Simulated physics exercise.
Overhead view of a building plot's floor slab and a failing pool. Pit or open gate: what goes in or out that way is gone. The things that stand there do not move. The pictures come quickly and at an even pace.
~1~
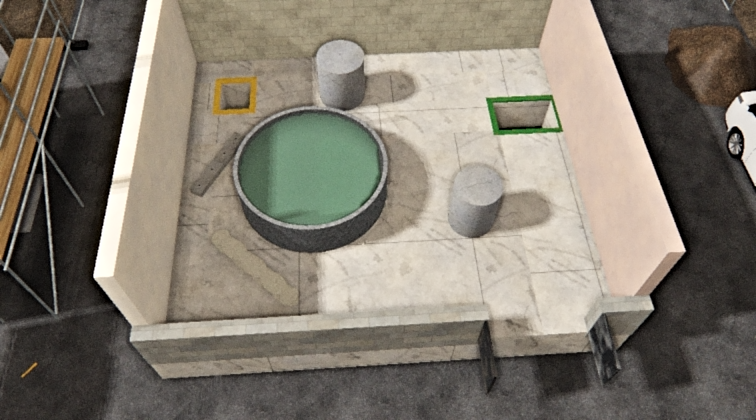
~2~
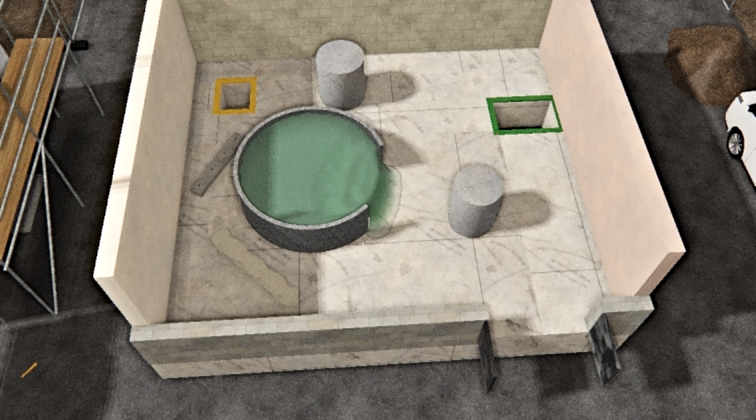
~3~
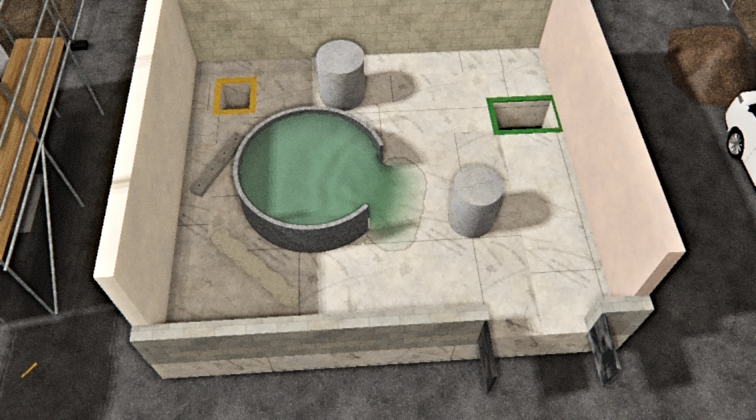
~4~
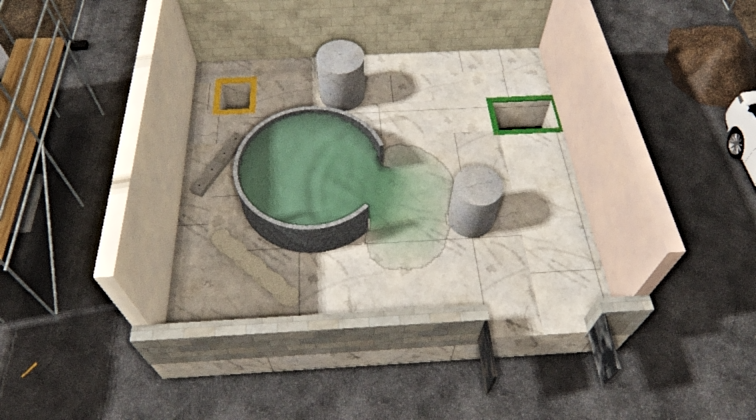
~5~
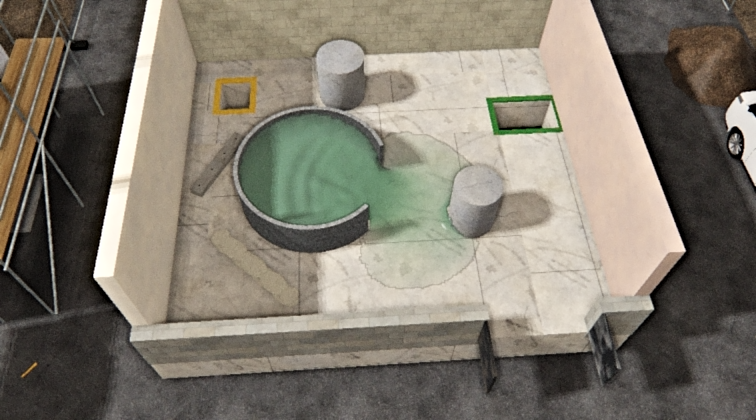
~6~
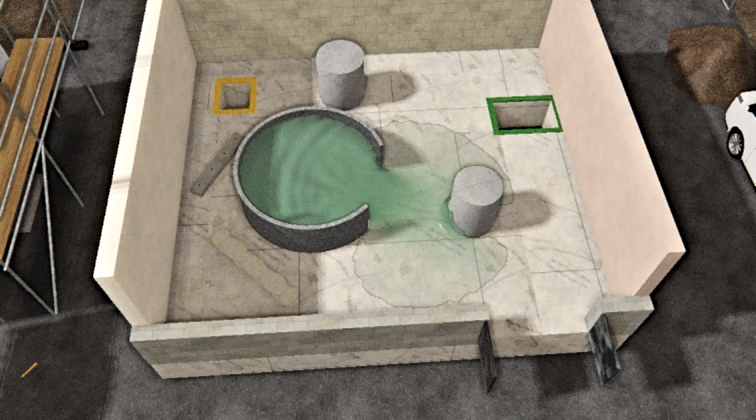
A walled building plot with a pale stone floor slab is seen from high above by a still camera. A dark-rimmed round pool of green water stands left of centre, with two grey cylinders nearby, an orange-edged pit at upper left, a green-edged pit at right and an opening in the front wall. The pool's right side opens, and green water pours out rightward, fanning thinly across the slab and around the nearer cylinder.
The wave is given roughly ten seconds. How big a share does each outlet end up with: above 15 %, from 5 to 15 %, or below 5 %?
The result: The gate gets above 15 %; the green pit gets above 15 %; the yellow pit gets below 5 %.
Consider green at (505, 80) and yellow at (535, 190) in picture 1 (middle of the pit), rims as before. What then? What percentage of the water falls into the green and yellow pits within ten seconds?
The green pit receives 20 per cent and the yellow pit 14 per cent.
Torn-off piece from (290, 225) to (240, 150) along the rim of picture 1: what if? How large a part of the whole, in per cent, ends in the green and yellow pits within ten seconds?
Near enough: Green 8 percent, yellow 12 percent.
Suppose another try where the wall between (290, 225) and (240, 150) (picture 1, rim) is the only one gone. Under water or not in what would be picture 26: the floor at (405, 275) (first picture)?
Result - sodden.
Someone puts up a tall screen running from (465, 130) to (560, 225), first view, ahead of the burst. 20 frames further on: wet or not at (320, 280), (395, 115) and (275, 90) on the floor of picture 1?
Taken in turn, the three points are soaked, soaked and unsoaked.
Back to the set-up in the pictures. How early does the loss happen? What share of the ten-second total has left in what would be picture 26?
Close to 40 out of every hundred.
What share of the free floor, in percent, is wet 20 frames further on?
Estimate: Some 50 in a hundred.
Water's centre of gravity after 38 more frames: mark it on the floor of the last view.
Around pixel (402, 210) of the last picture.
A moment on, water covers 30 % of the floor; the gate 0 %, the green pit 0 %, the yellow pit 0 %.
Next, water covers 35 % of the floor; the gate 4 %, the green pit 4 %, the yellow pit 0 %.
Then, water covers 50 % of the floor; the gate 11 %, the green pit 12 %, the yellow pit 0 %.
Later, water covers 60 % of the floor; the gate 20 %, the green pit 20 %, the yellow pit 0 %.
In the end, water covers 65 % of the floor; the gate 29 %, the green pit 28 %, the yellow pit 0 %.
